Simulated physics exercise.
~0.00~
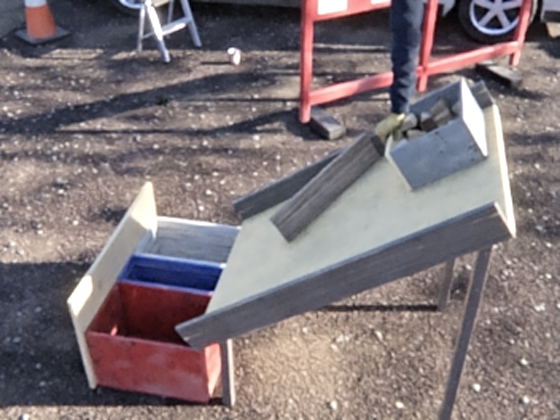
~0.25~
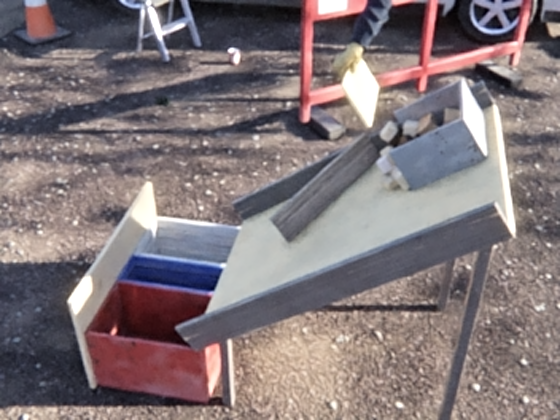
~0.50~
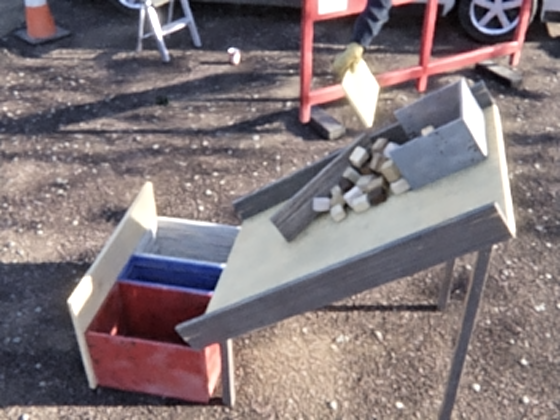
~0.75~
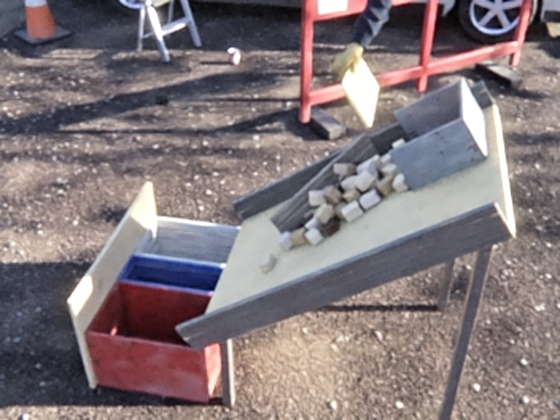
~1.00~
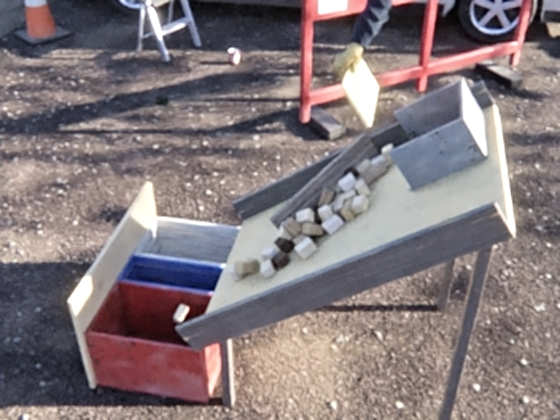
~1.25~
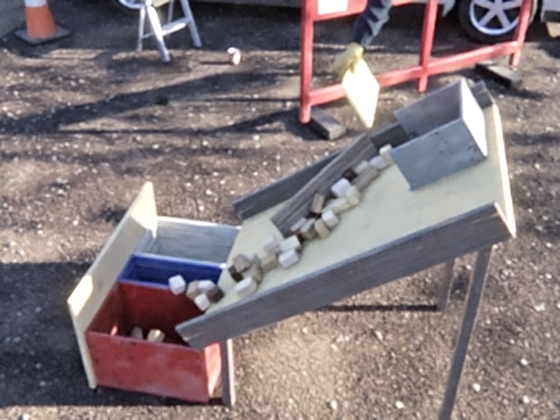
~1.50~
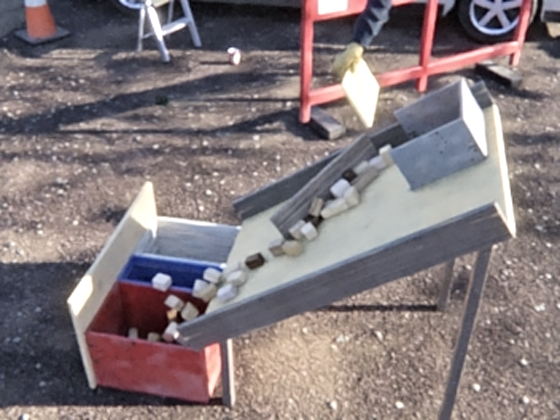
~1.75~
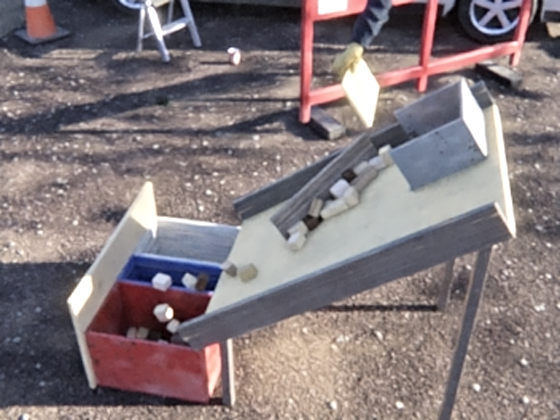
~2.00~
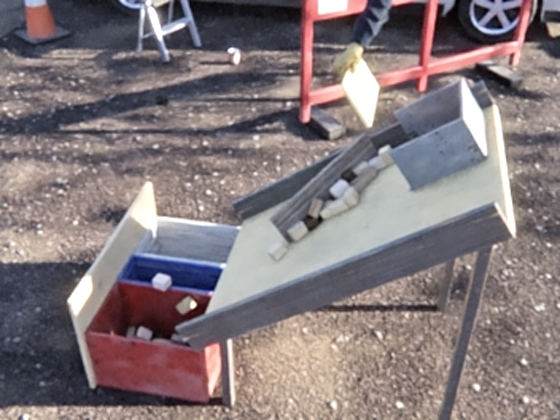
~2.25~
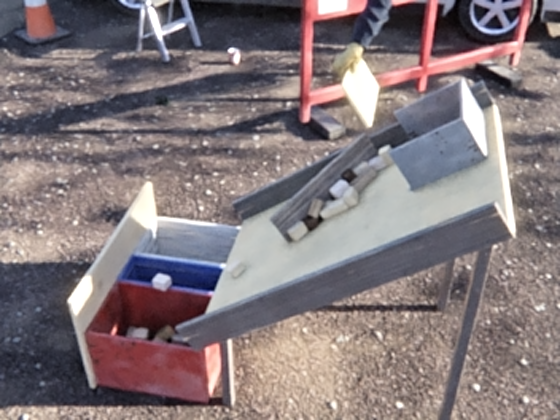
On a sunlit gravel lot, a gloved hand lifts the gate from a grey pen atop a sloping table, and wooden blocks tumble down along angled boards toward red and blue containers; most that fall land in the red bin, while a cluster stays against the boards.
